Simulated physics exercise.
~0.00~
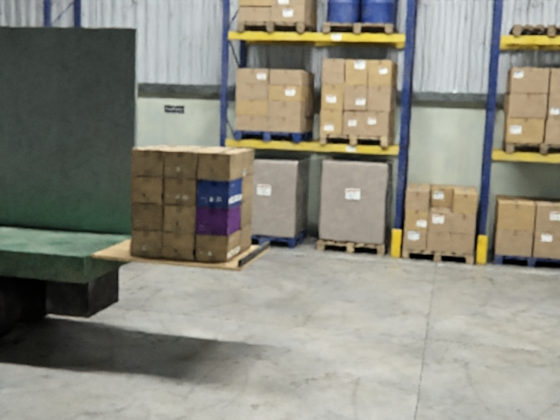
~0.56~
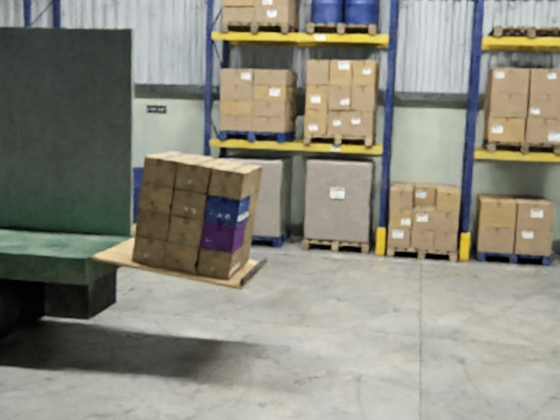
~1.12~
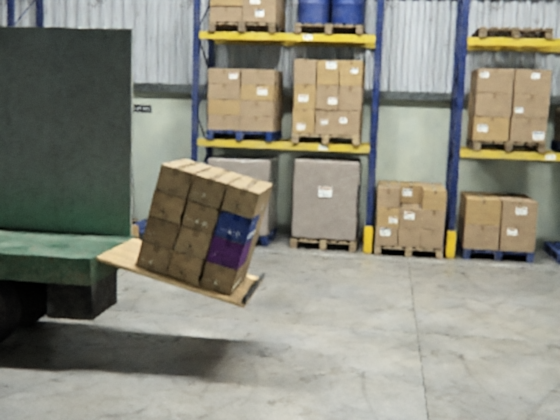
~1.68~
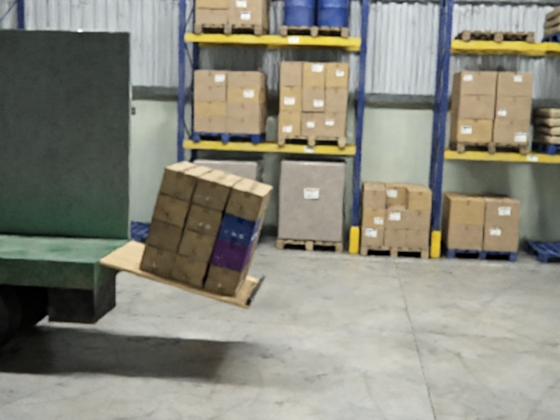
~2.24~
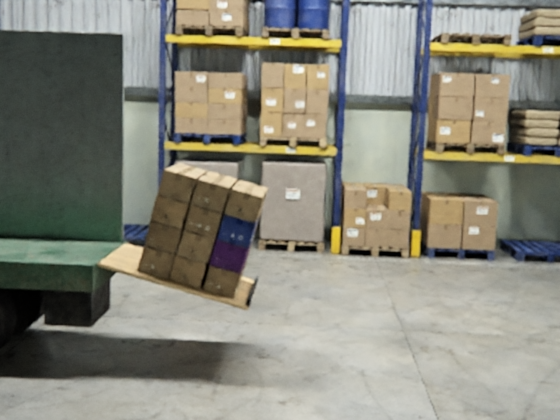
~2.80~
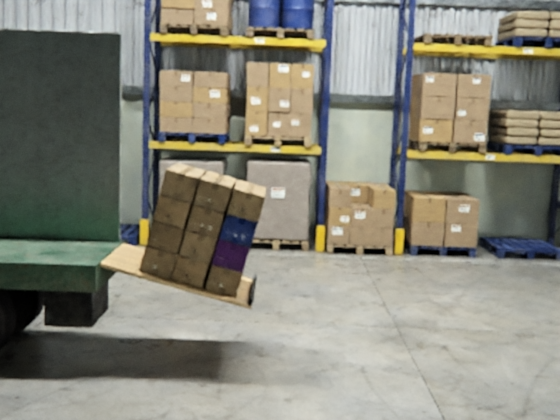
A green lorry with its tail lift platform stands at the left of a warehouse, seen from the side across a pale concrete floor. Tall racks with blue uprights and yellow beams hold brown boxes and blue drums behind it. On the platform sits a tight stack of brown cartons, with a blue one above a purple one near the right side. The platform's outer edge tips downward to the right, and the stack leans with it as one block. The view drifts slightly sideways while the tilted platform comes to rest, with every carton still aboard.
